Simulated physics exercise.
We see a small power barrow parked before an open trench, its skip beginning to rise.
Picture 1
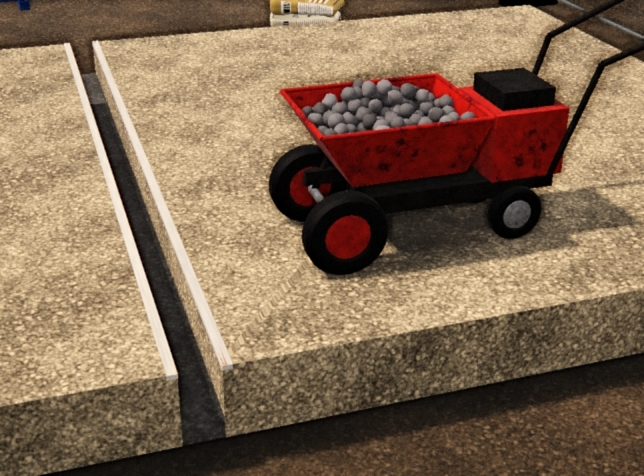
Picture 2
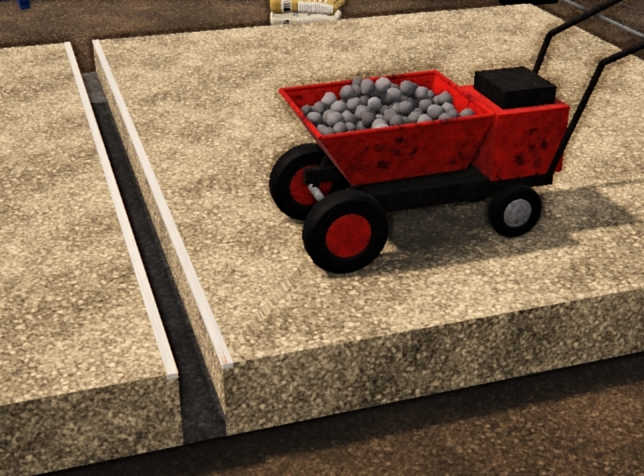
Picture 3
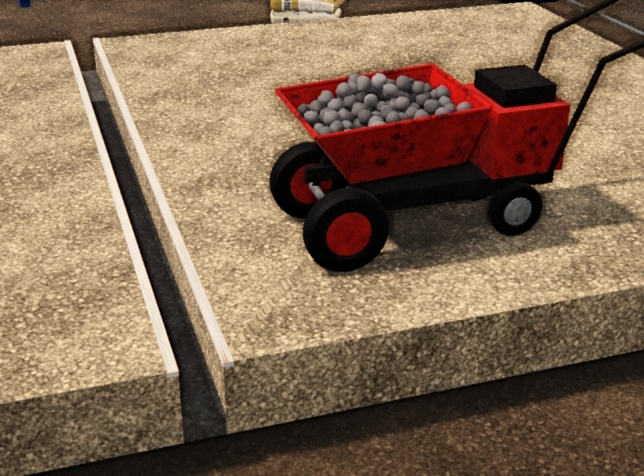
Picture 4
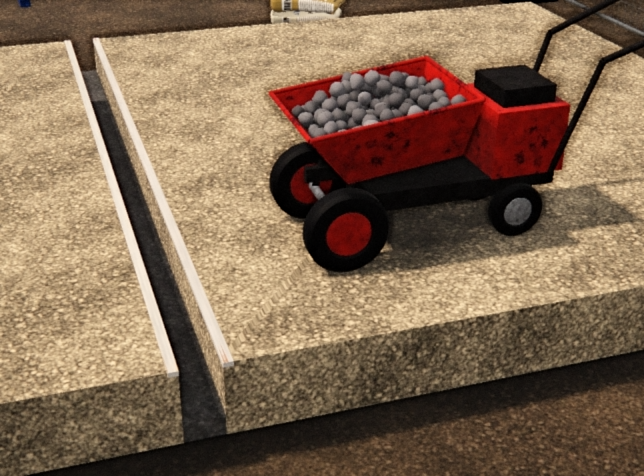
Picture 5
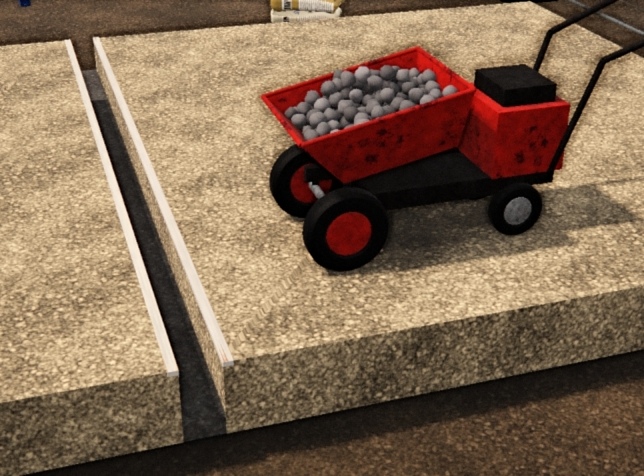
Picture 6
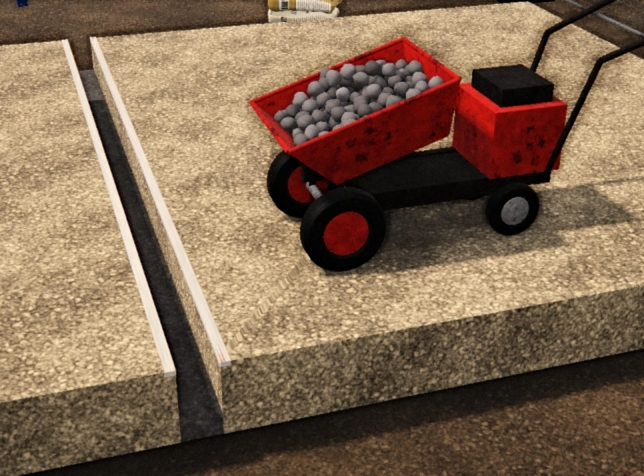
The video shows a small red power barrow loaded with round grey cobbles, standing on a pale slab to the right of a narrow trench. Its skip gradually tilts forward to the left, the rear end rising while the cobbles stay inside.
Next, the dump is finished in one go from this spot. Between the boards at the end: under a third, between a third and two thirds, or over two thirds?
The trench takes between a third and two thirds.
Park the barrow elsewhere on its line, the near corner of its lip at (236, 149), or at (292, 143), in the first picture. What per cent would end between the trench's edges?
The first gives 10 %, the second 70 %.
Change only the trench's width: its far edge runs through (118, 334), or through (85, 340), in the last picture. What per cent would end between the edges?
About 70 and 70 per cent.
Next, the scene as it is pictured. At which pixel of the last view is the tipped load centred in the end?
At about (169, 263).
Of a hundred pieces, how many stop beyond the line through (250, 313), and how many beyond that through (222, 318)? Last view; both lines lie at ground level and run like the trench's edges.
First some 90, then 70 per cent.
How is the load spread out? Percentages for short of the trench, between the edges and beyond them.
Short near 30; between near 55; beyond near 10.
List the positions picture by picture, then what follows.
Lip of the skip at (322, 139), level; top of the load at (385, 114), round cobbles; first edge of the trench at (210, 323); far edge at (158, 331), the trench under half as wide as the skip, and about as deep as wide, in the first frame.
Lip of the skip at (321, 138), level; top of the load at (394, 96), in the second frame.
Lip of the skip at (317, 138), tipped barely; top of the load at (395, 106), in the third frame.
Lip of the skip at (310, 142), tipped a little; top of the load at (398, 95), in the fourth frame.
Lip of the skip at (301, 146), tipped a little; top of the load at (391, 89), in the fifth frame.
Lip of the skip at (289, 152), tipped clearly; top of the load at (378, 84); first edge of the trench at (208, 319); far edge at (156, 328), in the sixth frame.
Soon after the last picture, skip tipped steeply; all in the skip.
A little later, skip tipped right over; most in the skip; a small part short of the trench; a small part in or heaped over the trench; a small part falling.
Later still, skip tipped right over; about a quarter in the skip; about a third short of the trench; about half in or heaped over the trench; a small part beyond it.
By the end, skip tipped right over; a stray few in the skip; about a third short of the trench; about half in or heaped over the trench; a small part beyond it.
